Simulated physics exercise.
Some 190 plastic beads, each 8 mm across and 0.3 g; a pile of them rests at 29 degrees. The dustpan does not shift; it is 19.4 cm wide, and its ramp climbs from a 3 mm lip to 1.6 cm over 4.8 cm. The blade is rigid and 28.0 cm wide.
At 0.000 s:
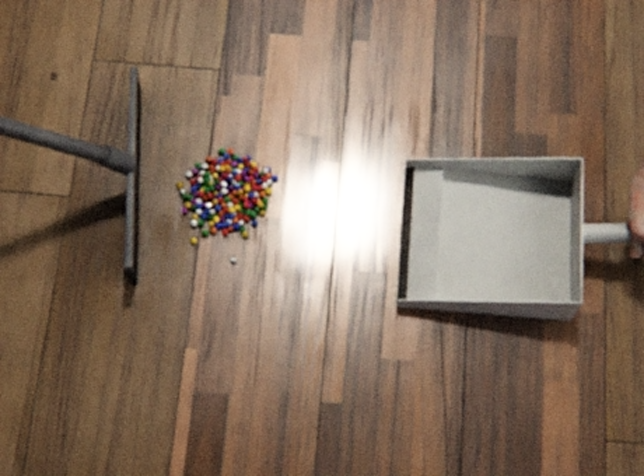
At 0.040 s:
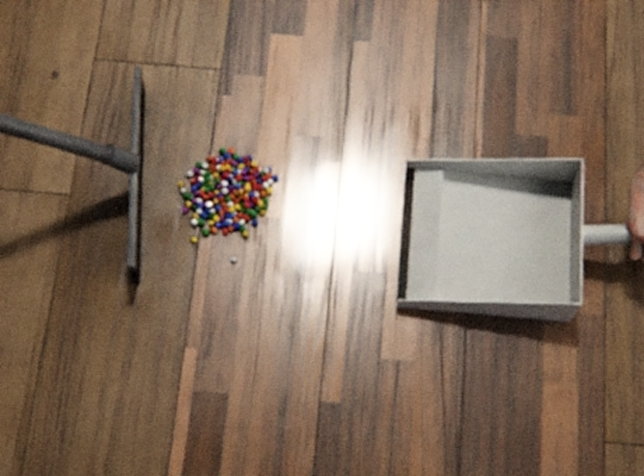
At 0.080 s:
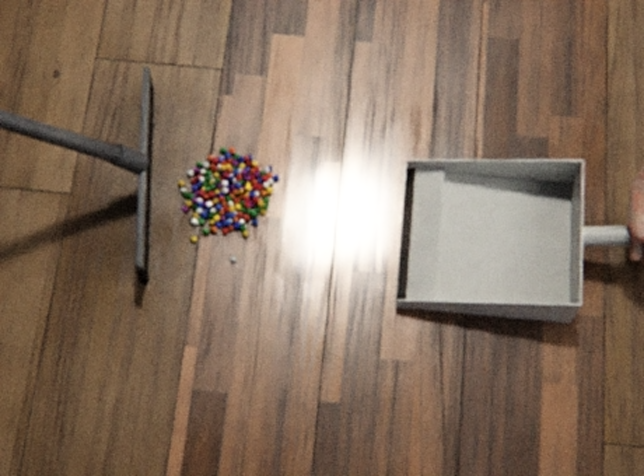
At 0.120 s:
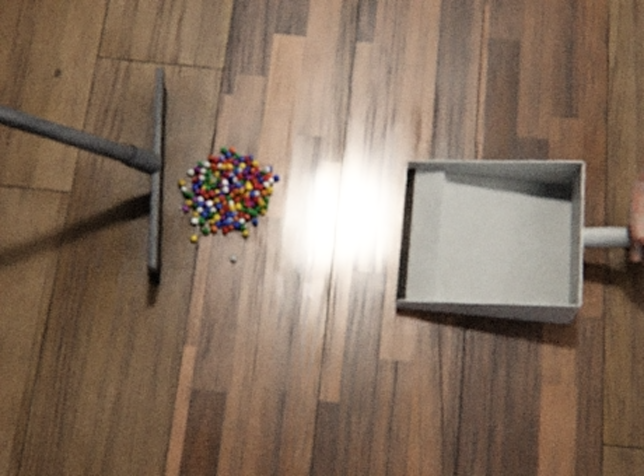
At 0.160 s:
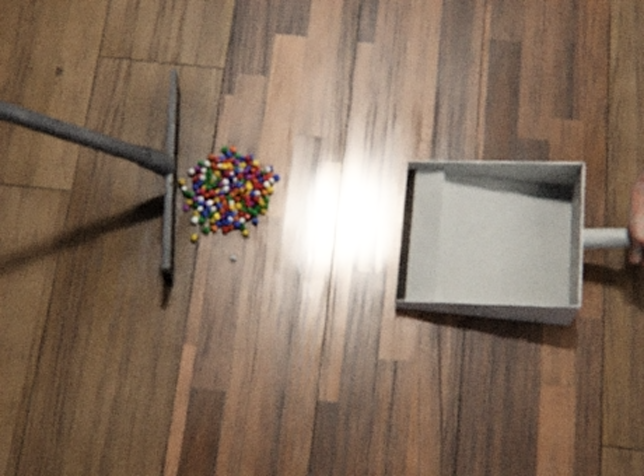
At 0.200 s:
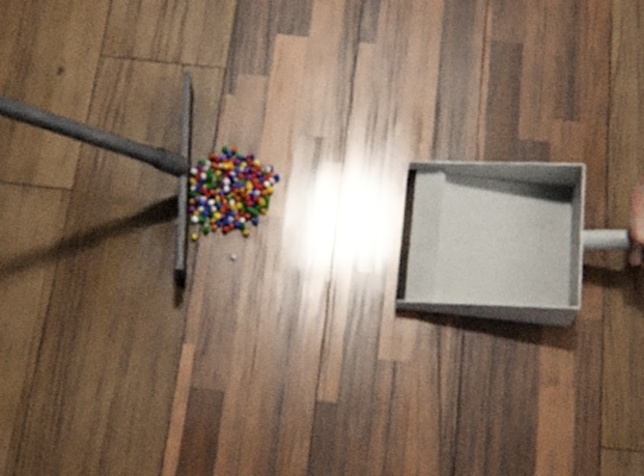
At first, a pile of small multicolored beads sits on a wood floor between a dark, long-handled blade on the left and a gray dustpan held by a hand on the right. The blade slides a short way rightward and reaches the pile's left edge, while the dustpan stays still.
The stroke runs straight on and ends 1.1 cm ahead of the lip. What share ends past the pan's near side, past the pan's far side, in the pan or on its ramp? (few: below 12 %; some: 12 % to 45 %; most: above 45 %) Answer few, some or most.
Past the pan's near side: Few; past the pan's far side: Some; in the pan or on its ramp: Some.
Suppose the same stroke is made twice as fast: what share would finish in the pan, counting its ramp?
In that case some 30 per cent.
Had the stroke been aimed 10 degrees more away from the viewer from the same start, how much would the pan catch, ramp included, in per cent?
It would be near 30 per cent.
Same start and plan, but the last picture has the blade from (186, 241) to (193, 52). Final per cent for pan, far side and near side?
Pan 5, far 55, near 0.
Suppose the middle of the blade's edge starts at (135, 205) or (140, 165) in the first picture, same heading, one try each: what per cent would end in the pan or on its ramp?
About 20 and 30 per cent.
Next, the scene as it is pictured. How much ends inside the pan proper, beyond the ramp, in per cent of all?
Some 0 per cent.
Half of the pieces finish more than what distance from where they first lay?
Some 24 cm.
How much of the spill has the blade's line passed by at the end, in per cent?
About 0 per cent.
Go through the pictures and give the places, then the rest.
The first frame shows blade from (130, 268) to (134, 74), moved 0.0 cm, 0 of the pieces shifted so far; middle of the pieces at (229, 193); pan at (501, 243).
The second frame shows blade from (132, 267) to (138, 73), moved 0.3 cm, 0 of the pieces shifted so far; middle of the pieces at (230, 192).
The third frame shows blade from (140, 267) to (147, 74), moved 1.4 cm, 0 of the pieces shifted so far; middle of the pieces at (230, 192).
The fourth frame shows blade from (153, 267) to (160, 75), moved 3.0 cm, 0 of the pieces shifted so far; middle of the pieces at (230, 191).
The fifth frame shows blade from (167, 269) to (174, 76), moved 4.7 cm, 0 of the pieces shifted so far; middle of the pieces at (231, 191).
The sixth frame shows blade from (180, 270) to (188, 77), moved 6.4 cm, 6 of the pieces shifted so far; middle of the pieces at (231, 190); pan at (501, 248). The blade's pace is about 0.43 m/s, heading 4 degrees towards the viewer's side.
After 0.49 s, middle of the blade 16 cm from the lip; 0 % over the lip, far side 15 %, near side 0 %.
Then, at 0.69 s, middle of the blade 8 cm from the lip; 0 % over the lip, far side 20 %, near side 0 %.
After 1.00 s, middle of the blade 3 cm from the lip; 25 % over the lip, far side 20 %, near side 0 %.
By 1.5 s all is still; near side 0 %, far side 20 %, pan 25 %, in front of the lip or behind the blade 50 %.
